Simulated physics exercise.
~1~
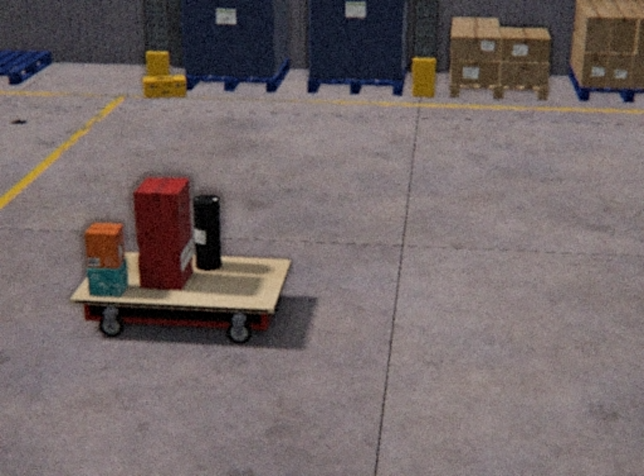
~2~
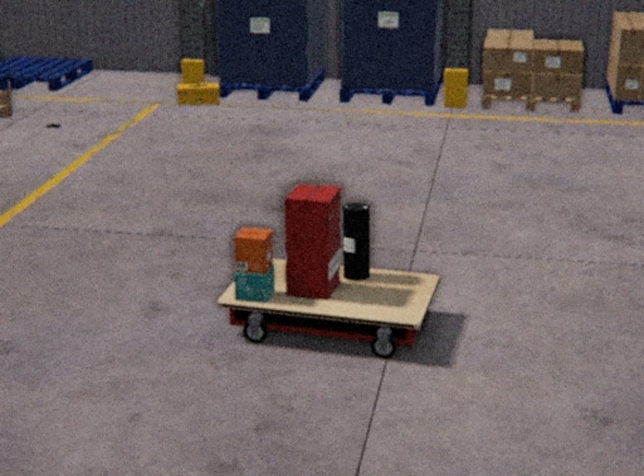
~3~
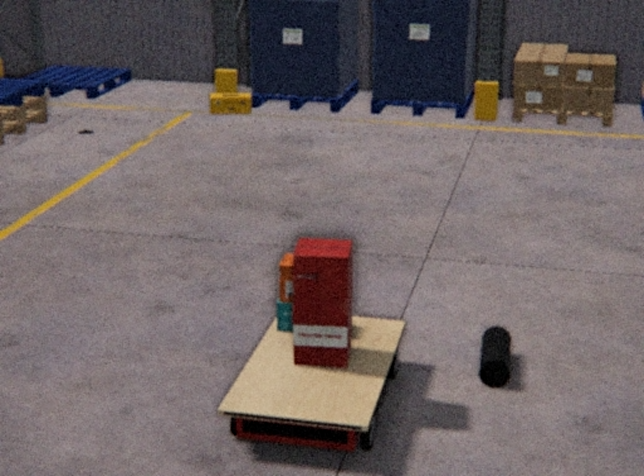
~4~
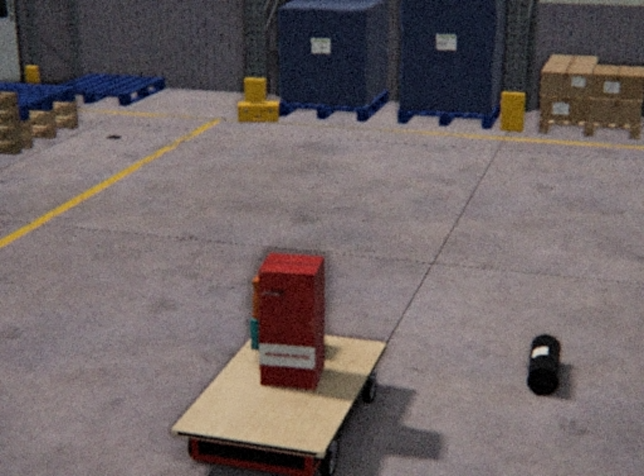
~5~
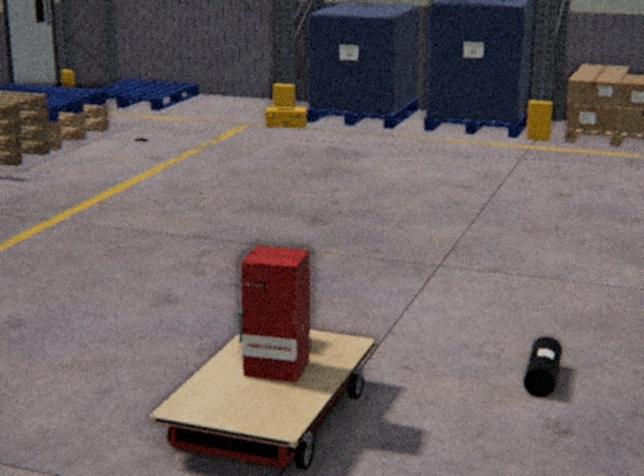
The clip shows a flat cart carrying a red box, a black canister and an orange parcel beside a turquoise box across a warehouse floor; it moves right, then turns toward the viewer, and the canister ends up lying on the floor while the red box stays upright aboard.
